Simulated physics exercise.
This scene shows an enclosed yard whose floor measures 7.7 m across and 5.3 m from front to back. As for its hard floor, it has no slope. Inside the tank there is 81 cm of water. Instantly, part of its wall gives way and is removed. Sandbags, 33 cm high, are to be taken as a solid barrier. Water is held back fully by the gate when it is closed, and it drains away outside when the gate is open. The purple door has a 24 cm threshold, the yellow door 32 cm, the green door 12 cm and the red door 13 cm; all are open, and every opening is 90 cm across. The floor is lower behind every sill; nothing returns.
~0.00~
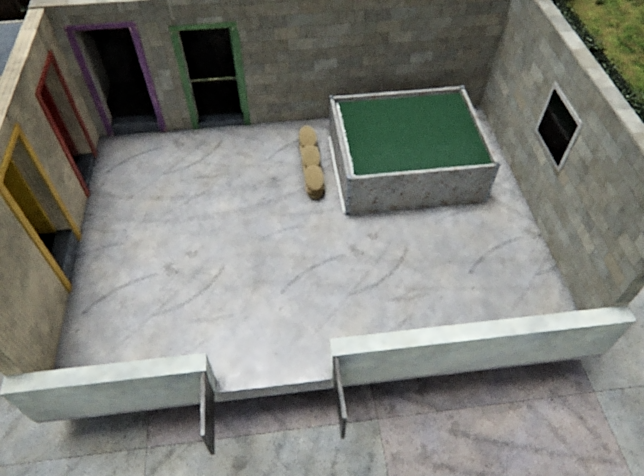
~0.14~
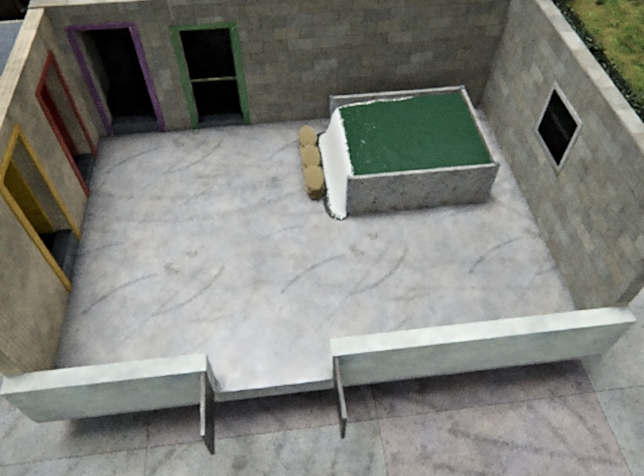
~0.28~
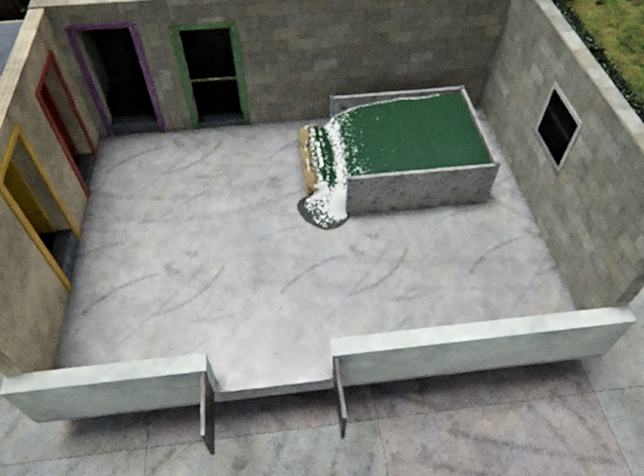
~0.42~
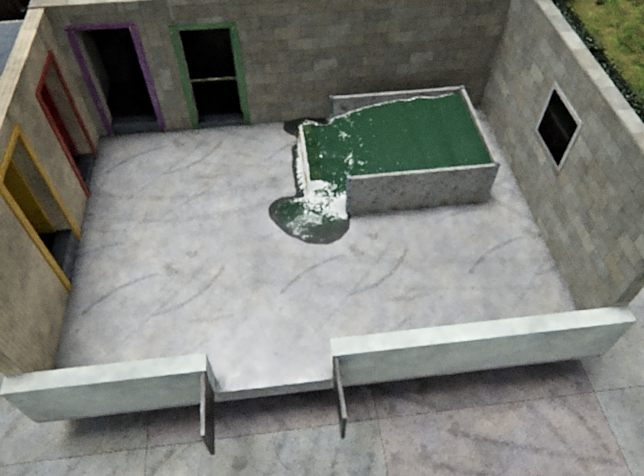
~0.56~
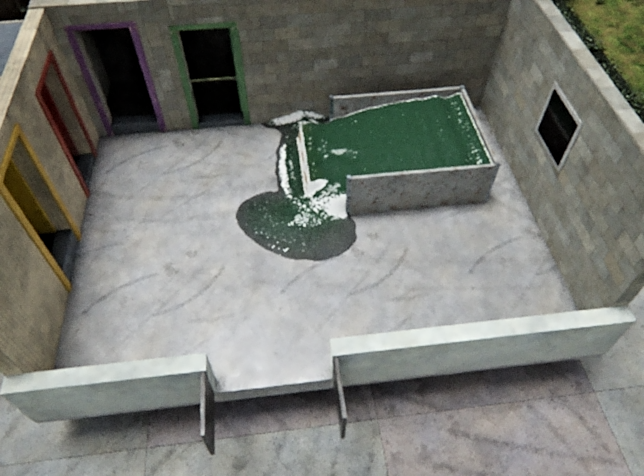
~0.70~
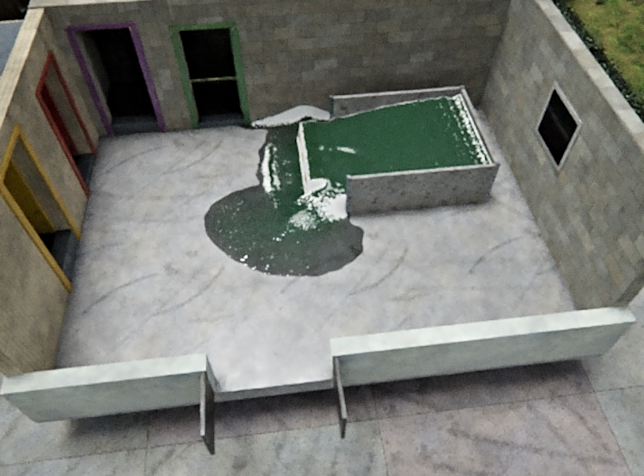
Green water bursting from the left side of a raised stone tank, swallowing three round tan objects and spreading across a walled yard.
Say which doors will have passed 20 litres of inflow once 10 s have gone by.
After that time: Purple door: Not passed, yellow door: Not passed, green door: Not passed, red door: Passed.
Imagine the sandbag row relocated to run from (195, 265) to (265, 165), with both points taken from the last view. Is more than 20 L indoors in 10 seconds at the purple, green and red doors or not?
Then the purple door is fine, the green door is too much, and the red door is too much.
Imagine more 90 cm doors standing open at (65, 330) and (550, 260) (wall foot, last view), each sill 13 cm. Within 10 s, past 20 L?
More, less.
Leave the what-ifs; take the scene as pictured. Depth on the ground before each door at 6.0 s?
Centimetres: Purple 9 / yellow 11 / green 4 / red 8.
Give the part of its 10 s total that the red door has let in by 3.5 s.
By that time, around 70 per cent.
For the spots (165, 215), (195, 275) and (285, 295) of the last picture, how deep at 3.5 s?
Close to 5, 2 and 2 centimetres.
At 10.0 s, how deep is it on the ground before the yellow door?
It's about 9.0 cm.
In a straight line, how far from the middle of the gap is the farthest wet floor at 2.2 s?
That works out near 5.8 m.
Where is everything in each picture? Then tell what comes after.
The first picture shows the tank at (409, 133) is whole and still, 81 cm deep.
In the second picture, water pours out at (341, 159) and has run 1.1 m, to (344, 217); typically 10 cm deep outside, 81 cm at the tank's back.
In the third picture, water pours out at (341, 161) and has run 1.3 m, to (311, 129); typically 21 cm deep outside, 81 cm at the tank's back.
In the fourth picture, water pours out at (341, 162) and has run 1.7 m, to (292, 121); typically 12 cm deep outside, 81 cm at the tank's back.
In the fifth picture, the front is at (250, 232), 2.1 m from the gap at (341, 162); 4.1 m2 of floor is under water; 76 cm left at the back of the tank.
In the sixth picture, the front is at (214, 235), 2.6 m from the gap at (341, 162); 6.0 m2 of floor is under water; 68 cm left at the back of the tank.
After 1.4 s water covers 45 % of the floor and is deepest (60 cm) near (327, 164); purple door not reached, yellow door not reached, green door 9 cm at the sill, 0 L in, red door not reached.
After 2.2 s water covers 70 % of the floor and is deepest (47 cm) near (330, 178); purple door 7 cm at the sill, 0 L in, yellow door 19 cm at the sill, 0 L in, green door 9 cm at the sill, 0 L in, red door 22 cm at the sill, 0 L in.
After 3.5 s water covers 70 % of the floor and is deepest (28 cm) near (330, 178); purple door 14 cm at the sill, 0 L in, yellow door 18 cm at the sill, 0 L in, green door 4 cm at the sill, 0 L in, red door 23 cm at the sill, 58 L in.
After 6.0 s water covers 80 % of the floor and is deepest (24 cm) near (331, 185); purple door 9 cm at the sill, 0 L in, yellow door 11 cm at the sill, 0 L in, green door 4 cm at the sill, 0 L in, red door 8 cm at the sill, 82 L in.
After 10.0 s water covers 95 % of the floor and is deepest (16 cm) near (332, 192); purple door 10 cm at the sill, 0 L in, yellow door 9 cm at the sill, 0 L in, green door 6 cm at the sill, 0 L in, red door 10 cm at the sill, 82 L in.
